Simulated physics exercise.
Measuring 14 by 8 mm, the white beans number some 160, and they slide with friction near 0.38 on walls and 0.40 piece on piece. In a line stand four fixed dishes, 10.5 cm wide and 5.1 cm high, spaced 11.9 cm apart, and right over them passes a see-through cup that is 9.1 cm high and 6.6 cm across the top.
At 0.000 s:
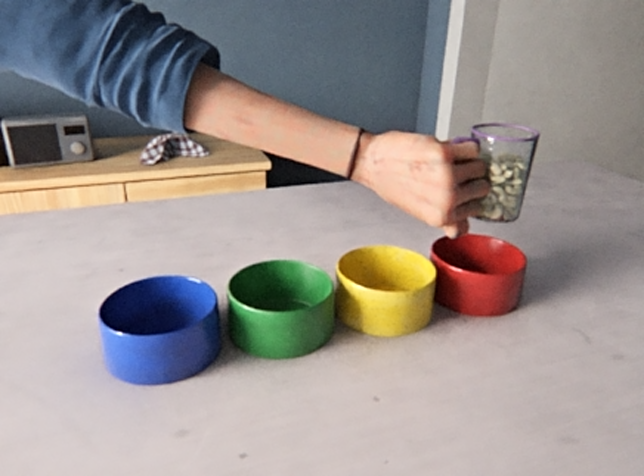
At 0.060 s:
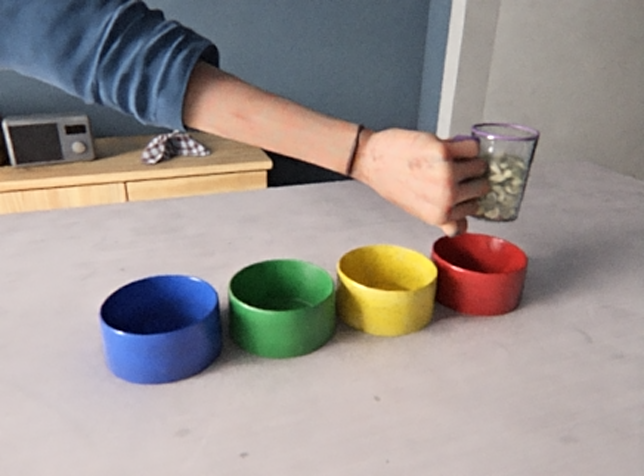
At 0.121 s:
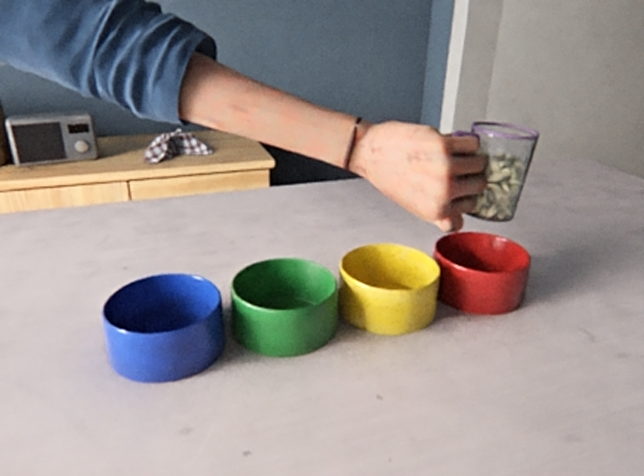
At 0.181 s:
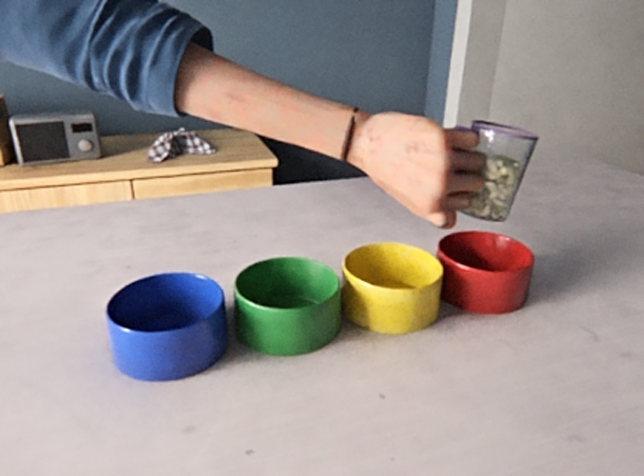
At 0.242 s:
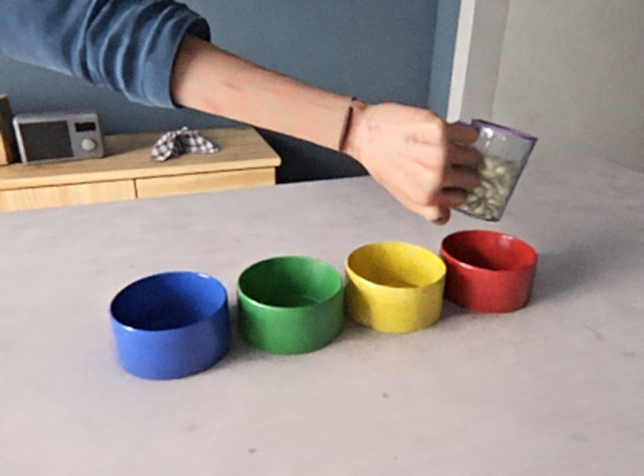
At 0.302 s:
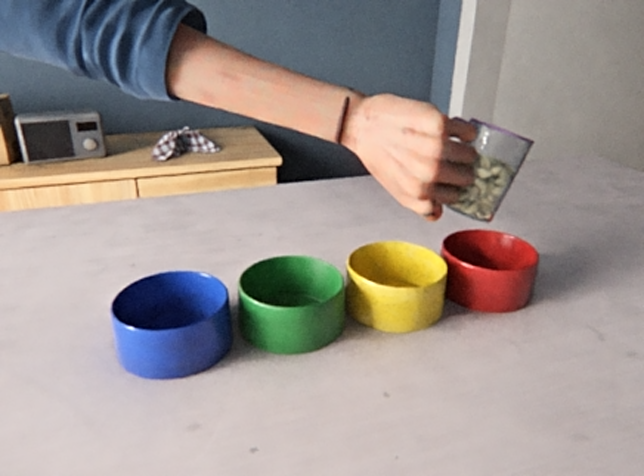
A hand holds a clear cup of pale beans upright above the red dish, at the right end of a row with yellow, green and blue dishes. It then moves the cup slightly left while gradually tilting it, until the cup leans modestly with the beans still inside.
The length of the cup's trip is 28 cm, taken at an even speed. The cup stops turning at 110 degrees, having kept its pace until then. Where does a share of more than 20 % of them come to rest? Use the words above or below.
Red - below; blue - below; green - above; yellow - above; counter - below.
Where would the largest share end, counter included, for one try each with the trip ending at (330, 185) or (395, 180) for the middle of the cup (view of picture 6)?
The largest share ends at yellow first and at yellow second.
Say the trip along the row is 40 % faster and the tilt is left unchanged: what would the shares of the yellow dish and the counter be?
The shares would then be yellow 0 and counter 0.
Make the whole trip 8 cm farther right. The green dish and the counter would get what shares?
The green one would get 0 and the counter 10.
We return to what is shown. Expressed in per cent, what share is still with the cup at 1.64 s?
Near 55 per cent of the load.
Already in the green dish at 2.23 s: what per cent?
Close to 25 percent of the load.
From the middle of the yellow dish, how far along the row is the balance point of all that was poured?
Close to 5 cm, shifted leftward.
After 1.10 s, tilt 84 degrees; cup holds 100 %.
Then, at 1.64 s, tilt 110 degrees; cup holds 55 %, yellow 40 %.
After 2.23 s, tilt 110 degrees; cup holds 10 %, green 25 %, yellow 55 %.
In the end, at 3.1 s, red 0 %, blue 0 %, green 35 %, yellow 55 %, counter 10 %.
